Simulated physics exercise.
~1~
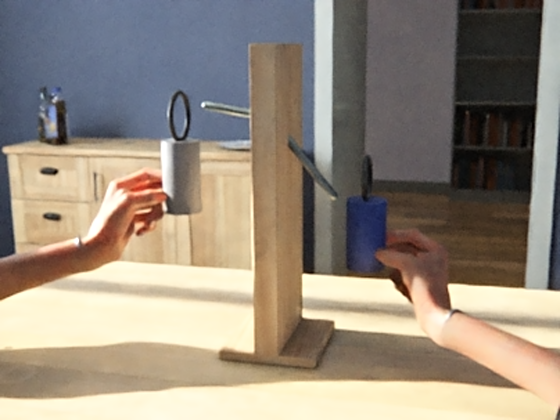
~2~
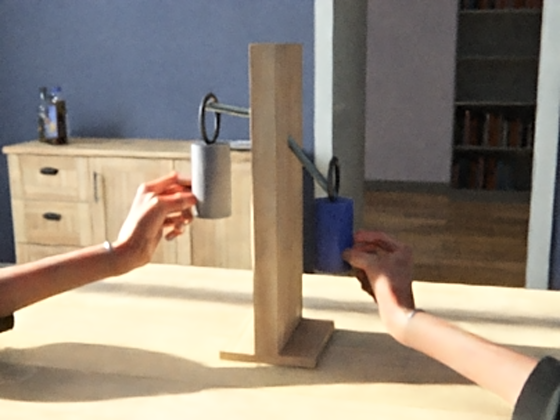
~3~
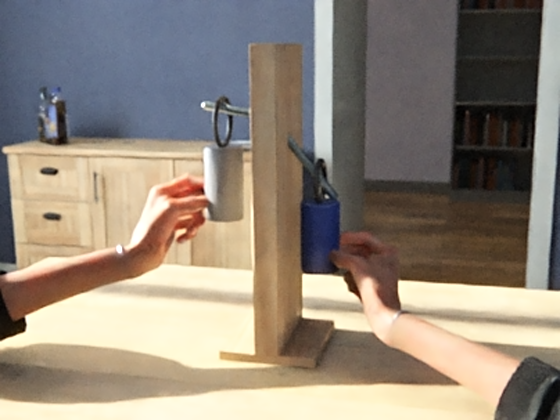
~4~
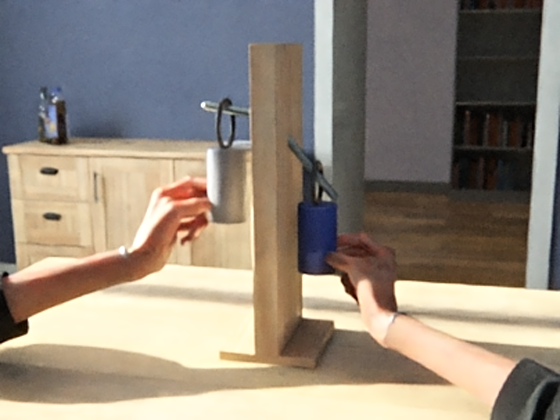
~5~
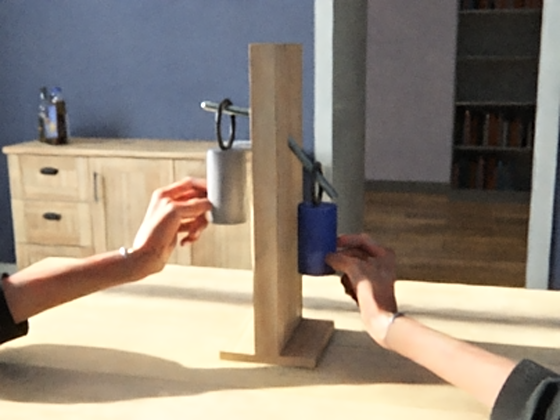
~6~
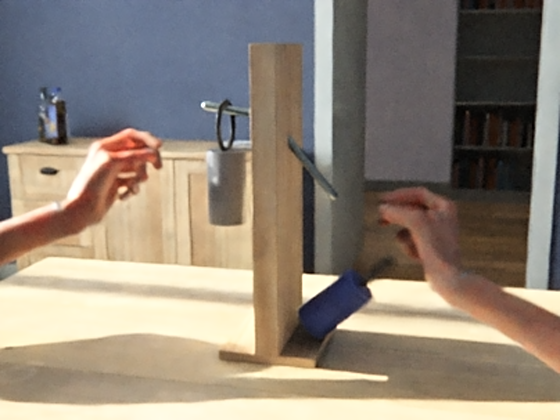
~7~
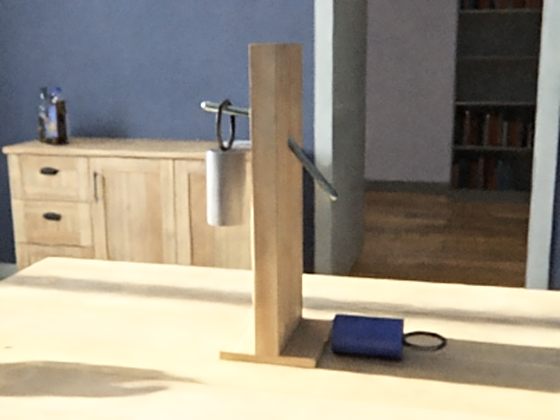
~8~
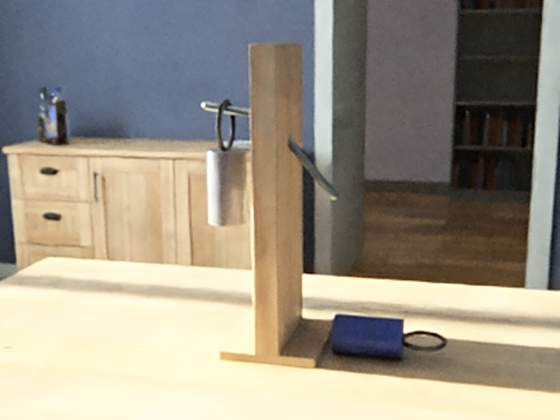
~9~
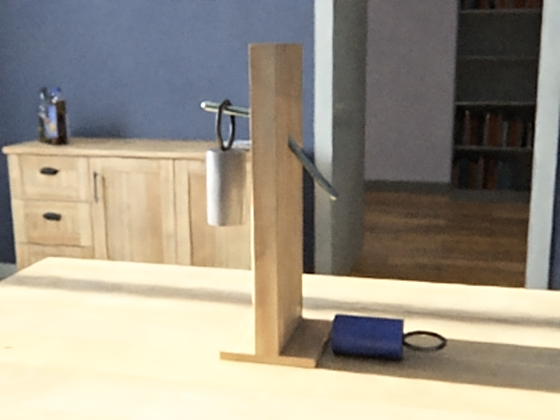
Two hands reach in from the left and right over a pale wooden table, seen from the front in a sunlit room with a blue wall, a wooden cabinet and a bookshelf behind. The left hand holds a grey cylinder with a ring on top, the right a blue one, on either side of an upright wooden post with a peg on each side. Both hands move their cylinders inward to the pegs and pause. Then they let go and draw back. The grey cylinder stays hanging, while the blue one drops, tips over and ends lying on its side on the table, right of the post.
